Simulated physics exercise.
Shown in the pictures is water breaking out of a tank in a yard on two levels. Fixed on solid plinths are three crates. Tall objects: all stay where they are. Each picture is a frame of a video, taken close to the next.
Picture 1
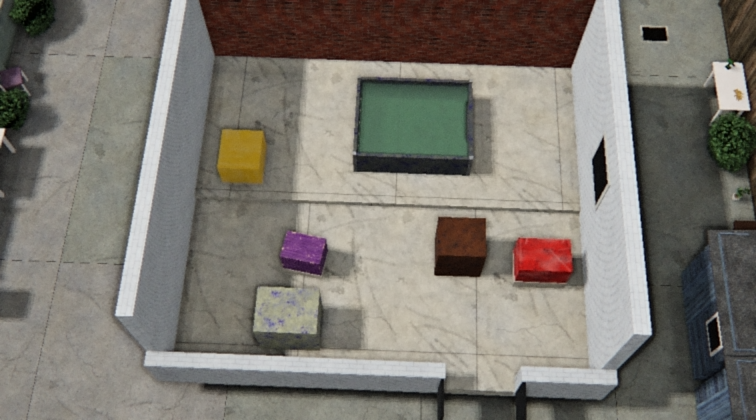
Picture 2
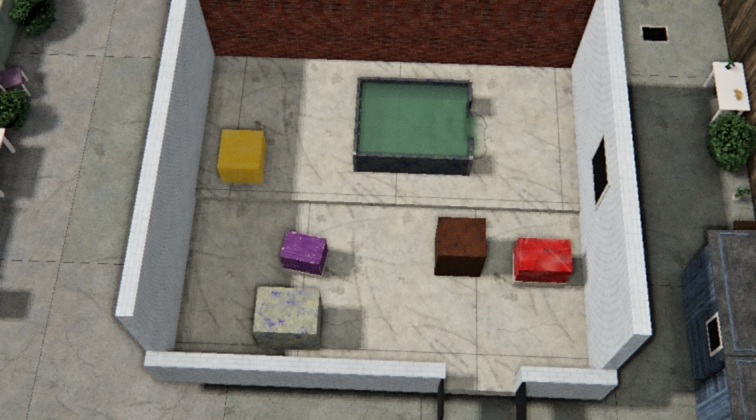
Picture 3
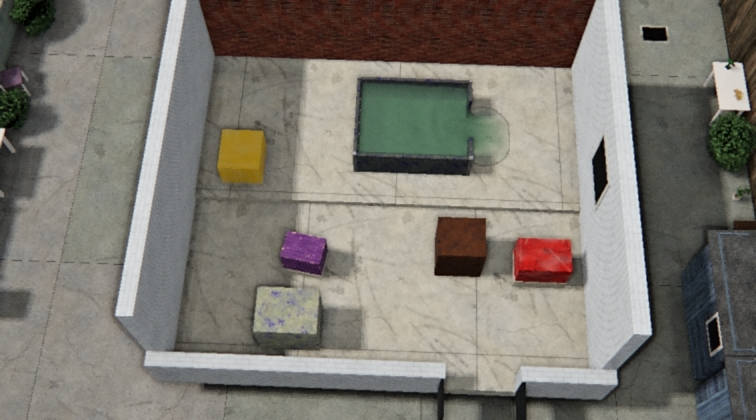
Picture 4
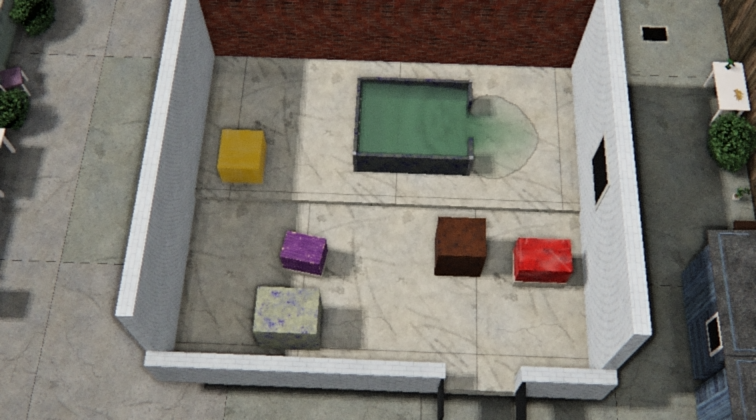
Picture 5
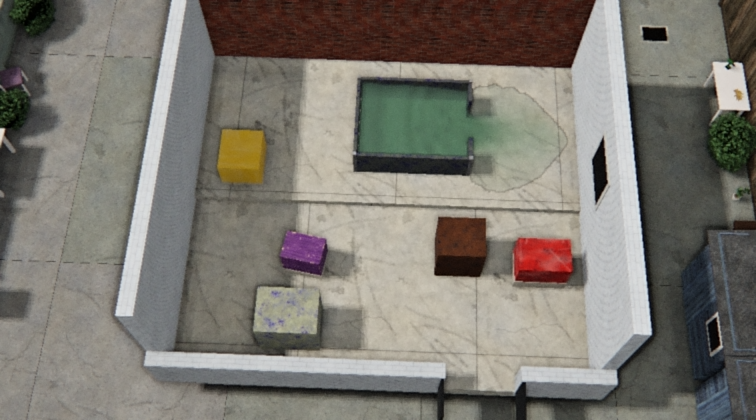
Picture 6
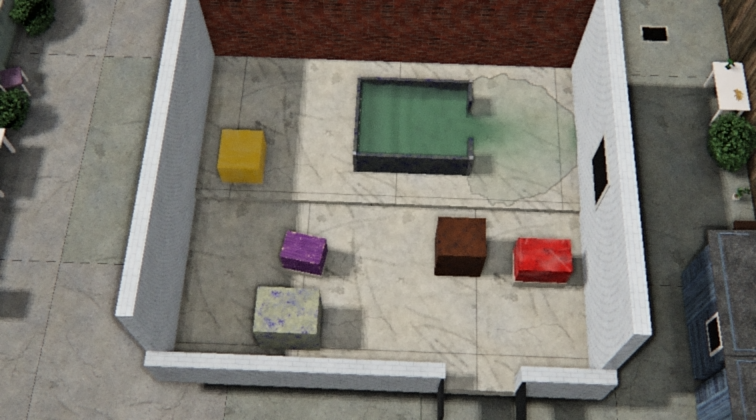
In a walled yard, green water pours from the tank's right side and spreads rightward.
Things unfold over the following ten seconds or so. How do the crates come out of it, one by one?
My prediction: The red crate will be spared; the purple crate will be spared; the yellow crate will be spared.
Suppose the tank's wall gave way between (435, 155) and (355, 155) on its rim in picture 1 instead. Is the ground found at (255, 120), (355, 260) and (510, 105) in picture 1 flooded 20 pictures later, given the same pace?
Taken in turn, that's not reached, reached, and finally not reached.
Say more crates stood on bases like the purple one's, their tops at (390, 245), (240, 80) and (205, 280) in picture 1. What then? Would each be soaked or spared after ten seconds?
Outcome, in listed order: Is missed, is missed, is missed.
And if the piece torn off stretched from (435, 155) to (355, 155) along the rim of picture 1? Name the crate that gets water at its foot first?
I'd go with the purple-painted one.
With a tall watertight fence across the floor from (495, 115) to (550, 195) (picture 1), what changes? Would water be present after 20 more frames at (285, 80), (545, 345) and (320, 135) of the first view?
One by one: Spared, soaked, spared.
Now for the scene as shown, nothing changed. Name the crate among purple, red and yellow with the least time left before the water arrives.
It's the red-painted one here.
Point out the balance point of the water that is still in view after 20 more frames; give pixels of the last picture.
Point: (475, 152).
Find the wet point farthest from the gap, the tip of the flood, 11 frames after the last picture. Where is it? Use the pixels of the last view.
The farthest point of the front sits at (582, 338).
A moment on, water covers 15 % of the floor; the red crate not reached, the purple crate not reached, the yellow crate not reached.
Next, water covers 15 % of the floor; the red crate water round its plinth, the purple crate not reached, the yellow crate not reached.
Then, water covers 30 % of the floor; the red crate water round its plinth, the purple crate not reached, the yellow crate not reached.
Later, water covers 55 % of the floor; the red crate water round its plinth, the purple crate water round its plinth, the yellow crate not reached.
In the end, water covers 80 % of the floor; the red crate stayed above the water, the purple crate stayed above the water, the yellow crate stayed above the water.
